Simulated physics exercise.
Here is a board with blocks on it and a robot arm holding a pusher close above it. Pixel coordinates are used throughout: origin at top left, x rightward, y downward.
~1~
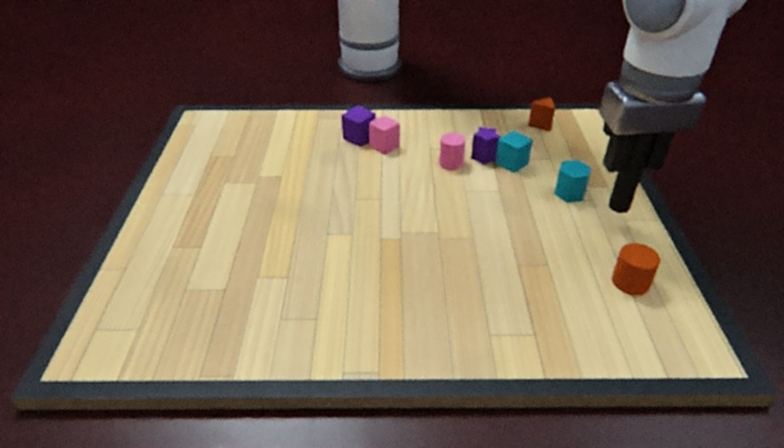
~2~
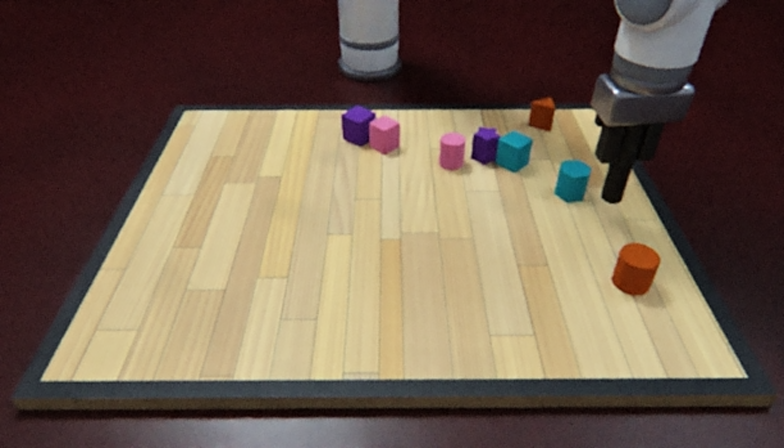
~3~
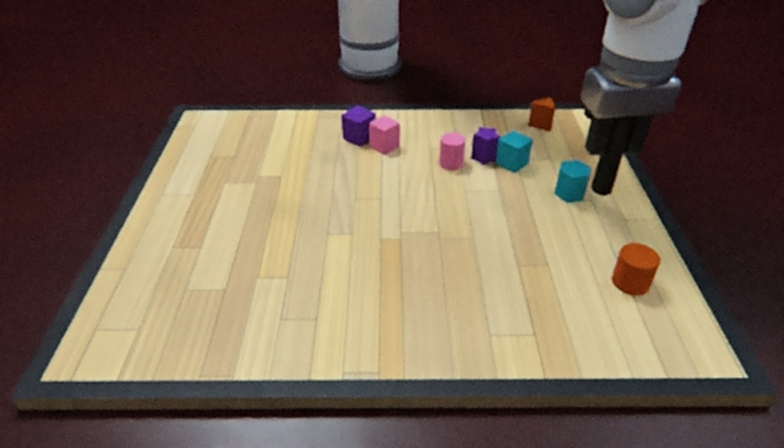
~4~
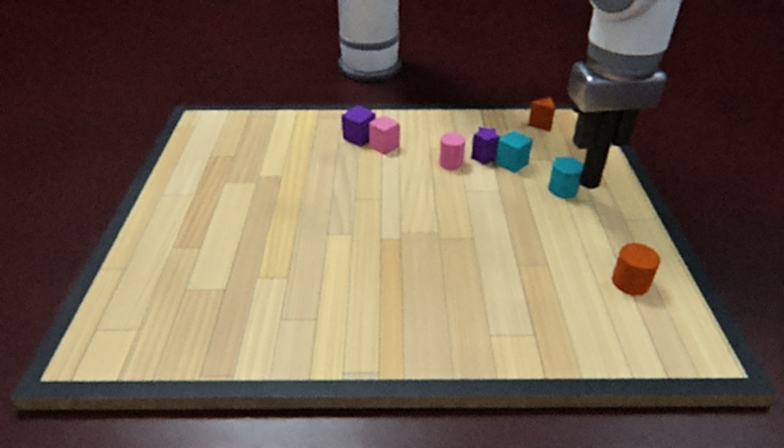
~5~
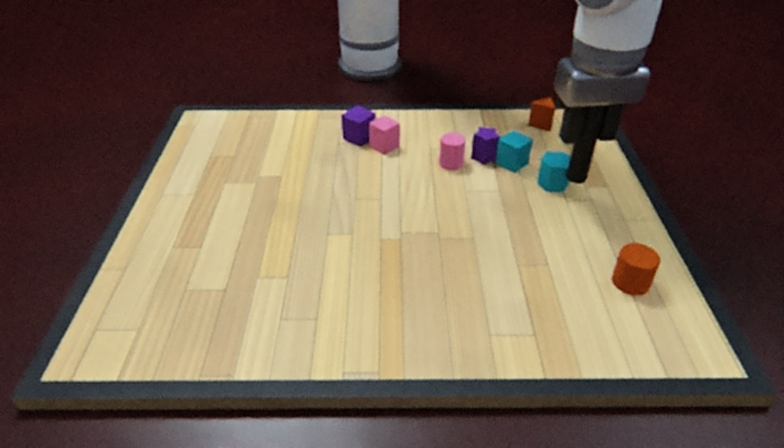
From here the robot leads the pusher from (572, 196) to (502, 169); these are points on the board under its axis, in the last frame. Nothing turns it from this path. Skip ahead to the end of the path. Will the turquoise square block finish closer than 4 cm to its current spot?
Yes, I think so.
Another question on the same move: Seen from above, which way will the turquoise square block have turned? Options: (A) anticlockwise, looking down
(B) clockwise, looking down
A.
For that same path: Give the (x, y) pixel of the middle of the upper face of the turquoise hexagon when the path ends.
I predict (531, 139).
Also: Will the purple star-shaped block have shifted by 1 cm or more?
Yes, I think so.
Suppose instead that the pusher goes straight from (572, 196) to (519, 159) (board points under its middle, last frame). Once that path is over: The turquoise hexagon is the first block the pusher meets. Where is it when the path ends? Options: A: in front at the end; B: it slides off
My answer is option A.
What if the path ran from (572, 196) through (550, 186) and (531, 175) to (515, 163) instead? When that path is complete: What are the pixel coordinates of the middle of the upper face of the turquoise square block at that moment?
Around pixel (503, 124).
On the path given first. One third of the way, pusher at (550, 169); turquoise hexagon at (541, 148), turned 35° clockwise.
Two thirds of the way, pusher at (527, 160); purple star-shaped block at (479, 130); turquoise square block at (507, 130), turned 35° anticlockwise; turquoise hexagon at (533, 141), turned 75° clockwise.
At the end, pusher at (504, 152); pink disc unmoved; purple star-shaped block at (479, 130), turned 15° anticlockwise; turquoise square block at (505, 128), turned 45° anticlockwise; turquoise hexagon at (531, 139), turned 90° clockwise.
